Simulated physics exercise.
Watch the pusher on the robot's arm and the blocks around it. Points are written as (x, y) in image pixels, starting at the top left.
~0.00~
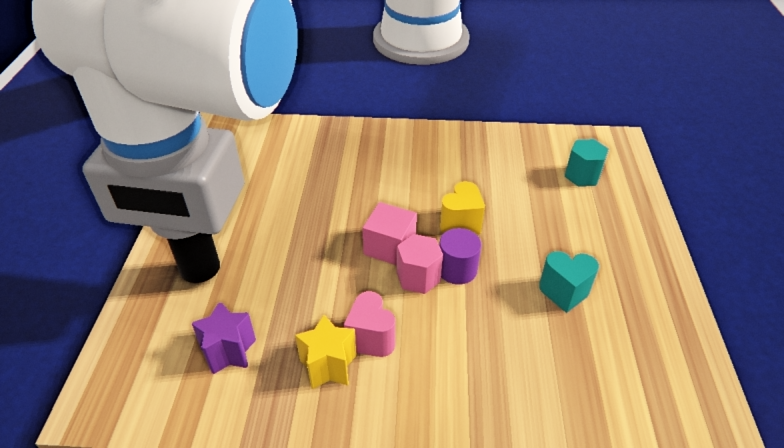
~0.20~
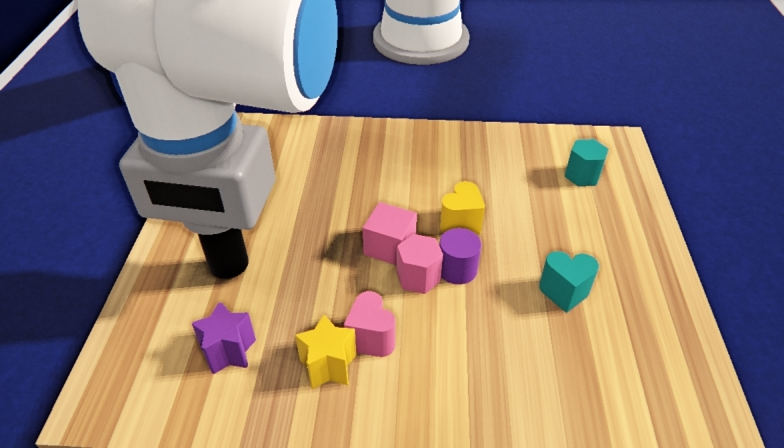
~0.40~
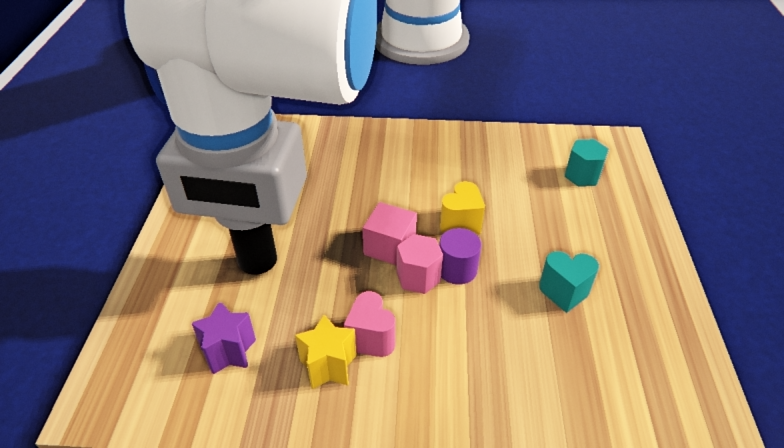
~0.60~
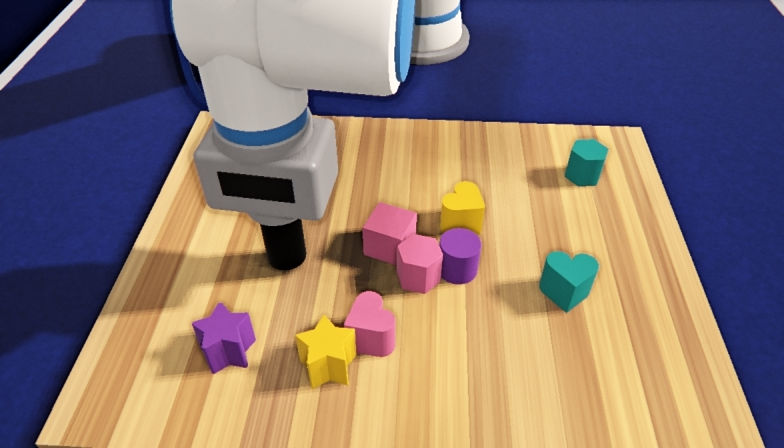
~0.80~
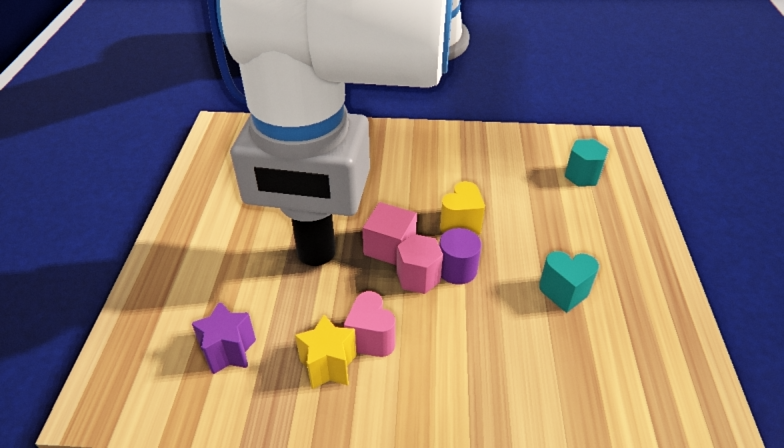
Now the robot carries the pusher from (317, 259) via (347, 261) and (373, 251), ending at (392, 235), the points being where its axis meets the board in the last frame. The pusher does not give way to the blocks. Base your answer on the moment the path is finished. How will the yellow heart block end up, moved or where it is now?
At the moment the path ends, the yellow heart block no longer stands where it did.
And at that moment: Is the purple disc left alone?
Final answer: Yes.
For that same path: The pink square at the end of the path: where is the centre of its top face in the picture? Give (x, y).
The answer is (437, 206).
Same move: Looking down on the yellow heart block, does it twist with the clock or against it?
Twists anticlockwise.
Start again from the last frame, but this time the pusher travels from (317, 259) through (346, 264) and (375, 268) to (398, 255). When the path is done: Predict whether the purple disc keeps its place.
It gets moved.
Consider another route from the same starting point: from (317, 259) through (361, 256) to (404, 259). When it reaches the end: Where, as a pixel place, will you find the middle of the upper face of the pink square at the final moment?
The middle of the upper face of the pink square will lie at about (430, 209) in the picture.
What follows on the original path. Halfway along, pusher at (362, 250); pink square at (405, 215).
At the end, pusher at (392, 228); pink square at (437, 206), turned 35° clockwise; pink hexagon in place; purple disc in place; yellow heart block at (477, 195), turned 25° anticlockwise.
